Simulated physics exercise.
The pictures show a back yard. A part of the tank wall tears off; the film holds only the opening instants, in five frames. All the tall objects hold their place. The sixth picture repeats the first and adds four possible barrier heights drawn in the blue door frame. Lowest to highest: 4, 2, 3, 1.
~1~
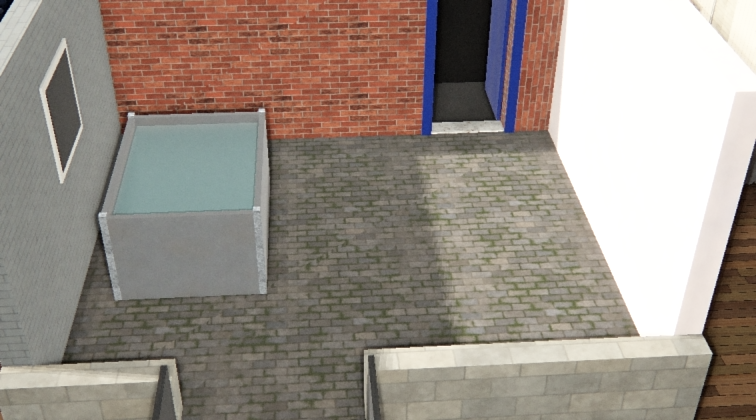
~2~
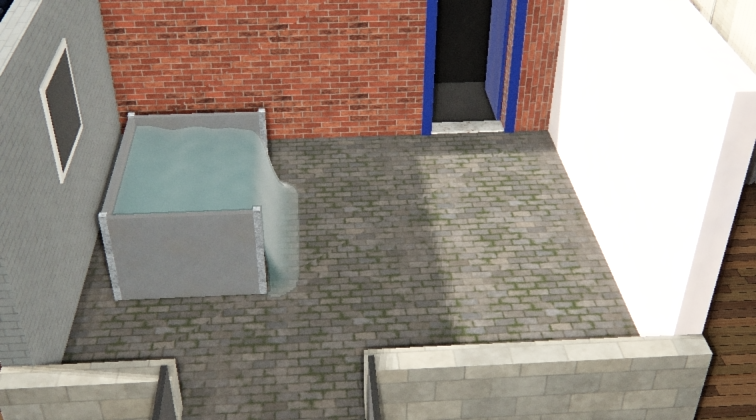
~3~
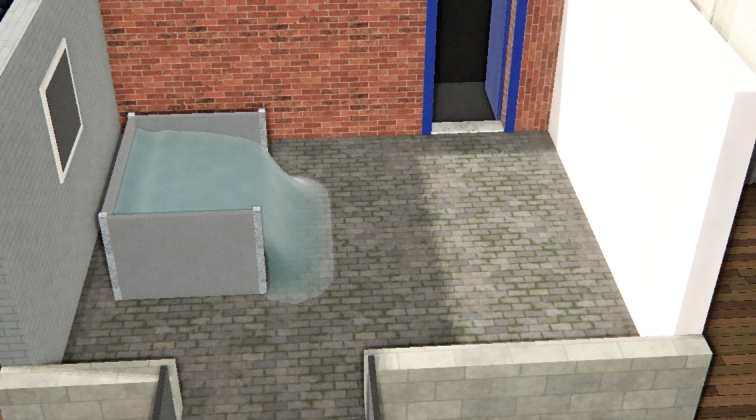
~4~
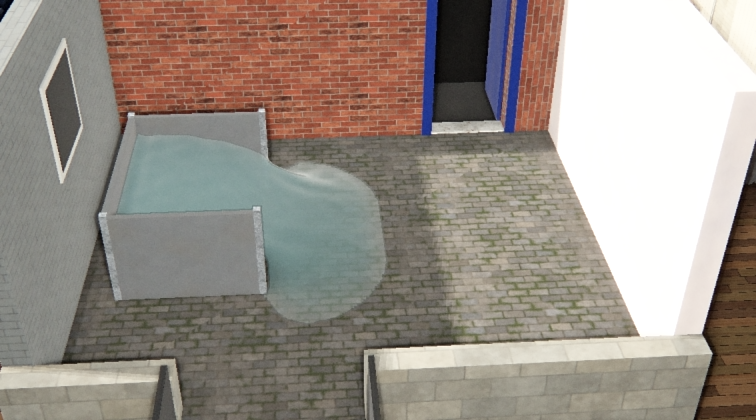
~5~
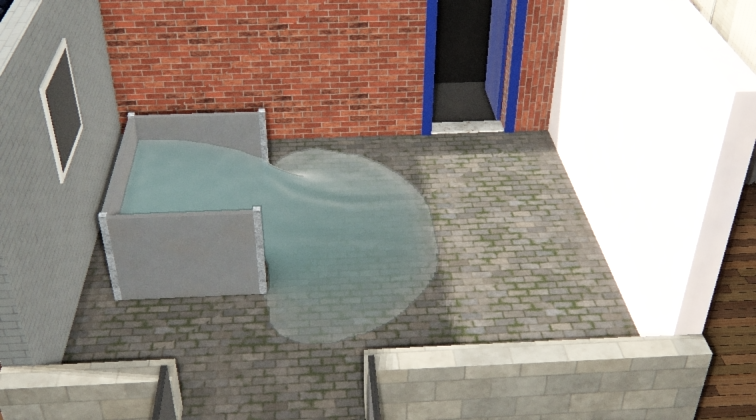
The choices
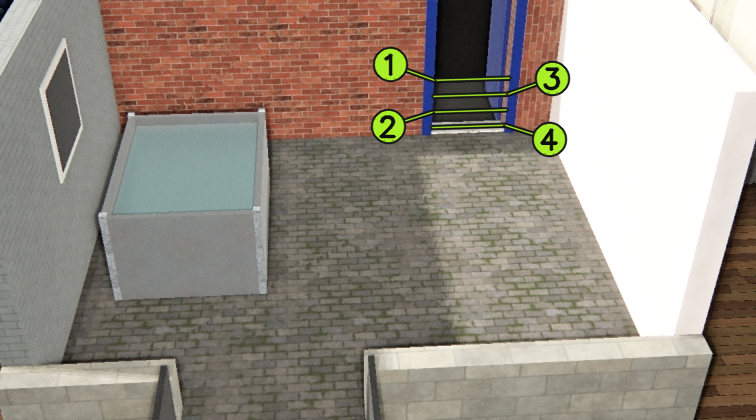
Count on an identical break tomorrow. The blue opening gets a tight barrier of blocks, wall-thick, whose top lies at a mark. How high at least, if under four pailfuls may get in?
Height 2.
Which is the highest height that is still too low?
That is height 4.
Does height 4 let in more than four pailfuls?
Yes, it does.
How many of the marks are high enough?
Three of them.
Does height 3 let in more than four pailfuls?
No, not at all.
On the marked copy, 1 at (472, 79); 2 at (469, 111); 3 at (470, 95); 4 at (468, 126); from the bottom up 4, 2, 3, 1.
With 1, nothing gets over.
With 2, a splash gets over, under a bucket.
With 3, nothing gets over.
With 4, about 9 bucketfuls get in.
